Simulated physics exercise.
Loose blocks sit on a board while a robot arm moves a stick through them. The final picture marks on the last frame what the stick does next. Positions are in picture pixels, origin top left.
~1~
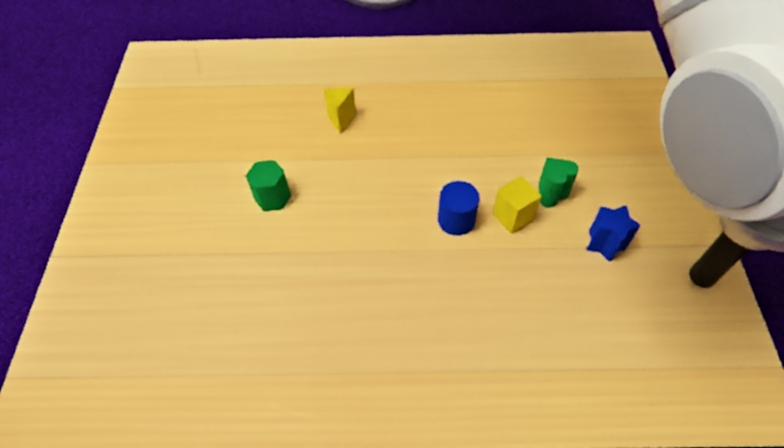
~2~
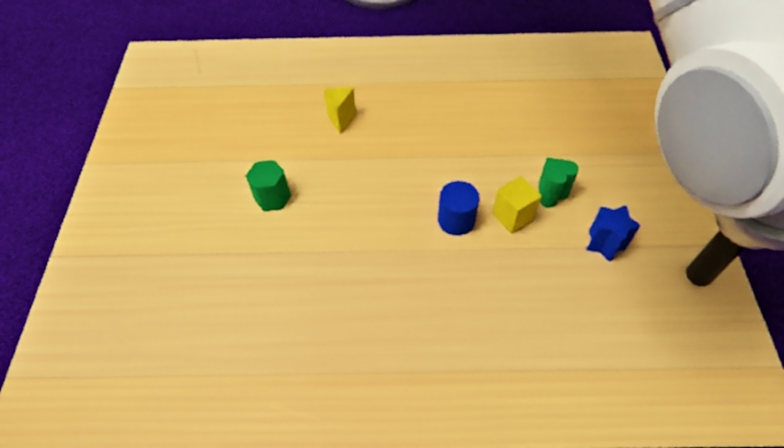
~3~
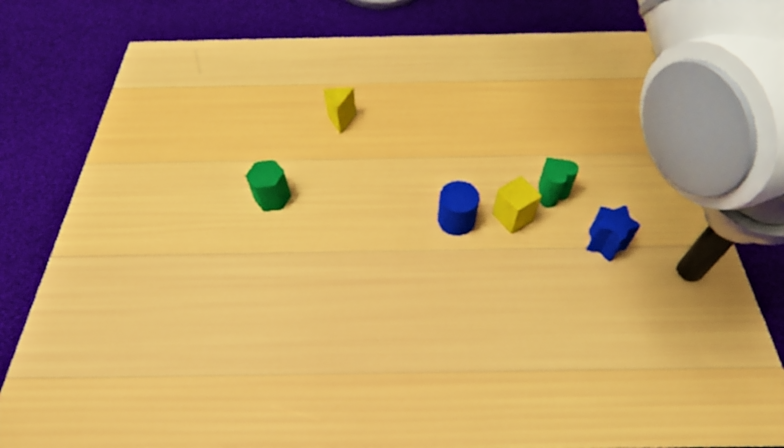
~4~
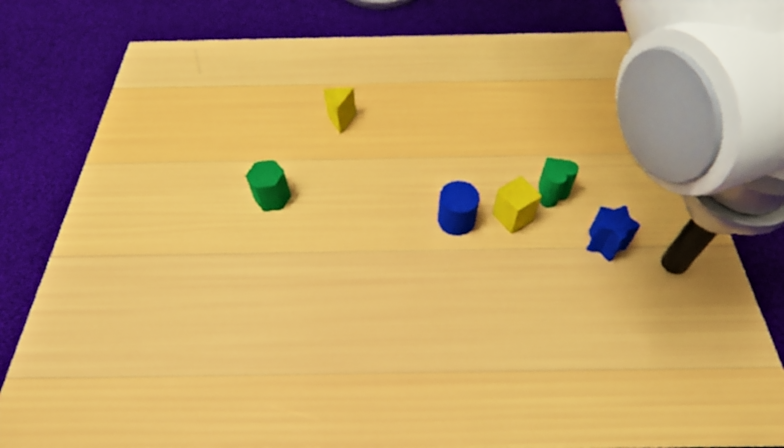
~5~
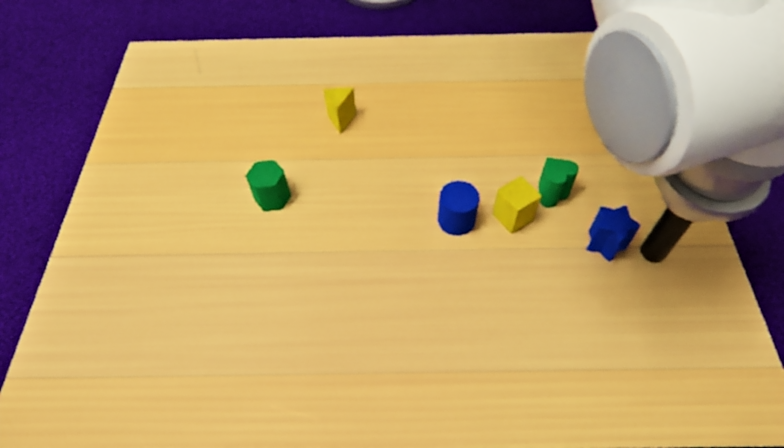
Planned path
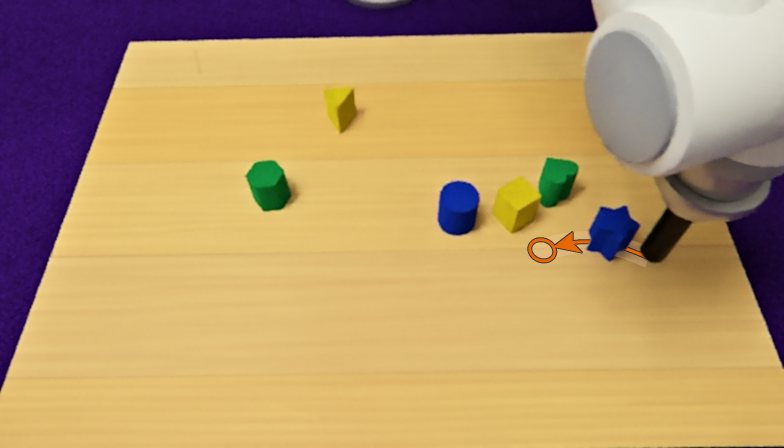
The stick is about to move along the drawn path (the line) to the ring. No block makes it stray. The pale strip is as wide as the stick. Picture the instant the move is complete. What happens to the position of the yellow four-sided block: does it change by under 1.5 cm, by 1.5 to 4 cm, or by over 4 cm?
Shift: 1.5 to 4 cm.
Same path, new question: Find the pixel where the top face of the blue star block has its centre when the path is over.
At (526, 206).
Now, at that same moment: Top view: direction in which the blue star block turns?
The blue star block rotates clockwise.
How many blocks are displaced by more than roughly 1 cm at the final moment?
Answer: 2.
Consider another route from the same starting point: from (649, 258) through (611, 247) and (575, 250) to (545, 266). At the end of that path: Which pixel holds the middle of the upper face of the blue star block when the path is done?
That would be at about pixel (547, 211).
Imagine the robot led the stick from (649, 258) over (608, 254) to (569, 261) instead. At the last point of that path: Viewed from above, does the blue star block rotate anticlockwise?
No, that is not how it ends up.
The drawn path runs from (649, 258) over (612, 245) and (576, 242) to (542, 250).
On the path given first. One third of the way, stick at (614, 239); blue star block at (589, 213).
Two thirds of the way, stick at (577, 237); yellow four-sided block at (515, 191); blue star block at (552, 207).
At the end, stick at (544, 245); yellow four-sided block at (503, 183); green heart-shaped block not moved; blue star block at (526, 206), turned 45° clockwise.
